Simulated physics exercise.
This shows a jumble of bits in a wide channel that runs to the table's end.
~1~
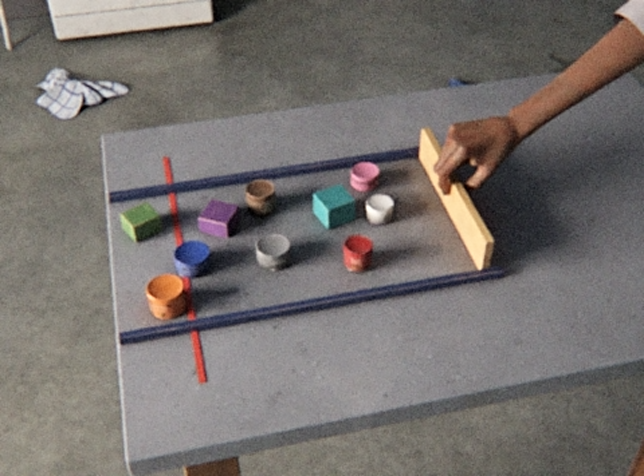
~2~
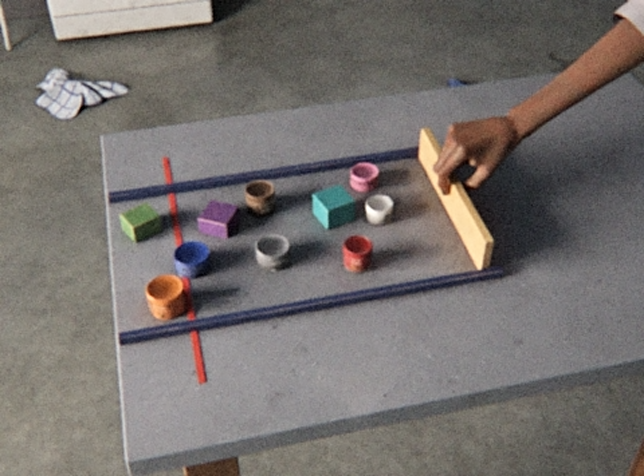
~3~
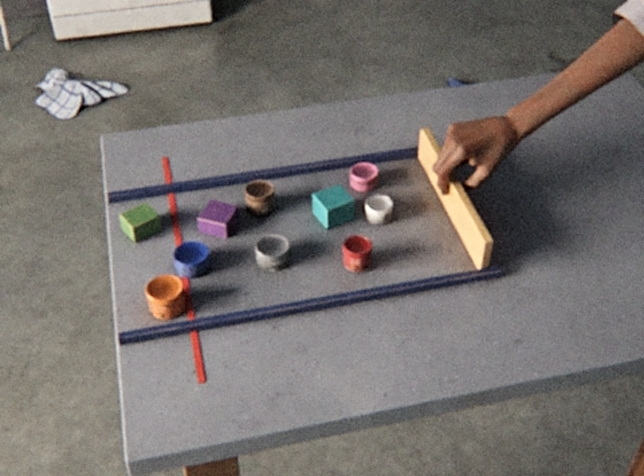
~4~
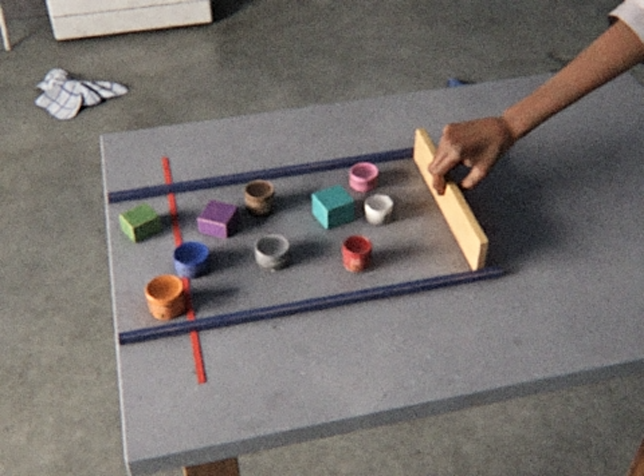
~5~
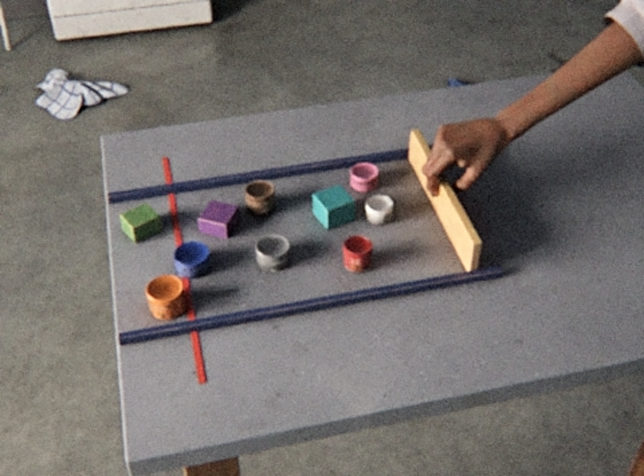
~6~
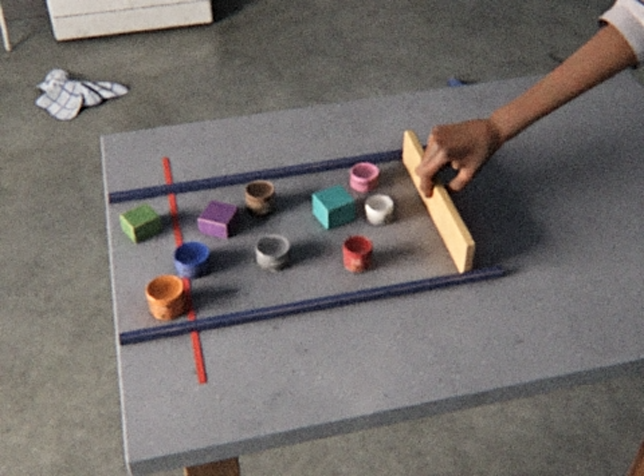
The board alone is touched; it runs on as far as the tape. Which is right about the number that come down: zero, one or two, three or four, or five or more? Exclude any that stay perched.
The right one is one or two.
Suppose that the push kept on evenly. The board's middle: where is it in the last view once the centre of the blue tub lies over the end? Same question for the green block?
Roughly (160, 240); roughly (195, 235).
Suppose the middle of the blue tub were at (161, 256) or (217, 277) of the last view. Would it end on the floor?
Results in order - still up; still up.
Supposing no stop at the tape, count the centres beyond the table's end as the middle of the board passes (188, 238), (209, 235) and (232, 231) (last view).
Taking the three positions in turn, the counts come to 1, 0 and 0.
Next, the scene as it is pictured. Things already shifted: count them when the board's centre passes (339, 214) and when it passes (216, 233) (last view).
At the first place 4, at the second 9.
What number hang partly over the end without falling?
You'd get 0.
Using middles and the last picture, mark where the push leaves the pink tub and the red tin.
They end up close to (159, 203) and (172, 288).
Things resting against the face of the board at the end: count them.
My count gives 5.
Early on, none off yet; green block at rest near (141, 223); orange tub at rest near (167, 298); blue tub at rest near (193, 260).
A while later, none off yet; green block at rest near (141, 223); orange tub at rest near (167, 298); blue tub travelled a little near (181, 261).
Finally, the number that fall off is one or two; lost, green block.
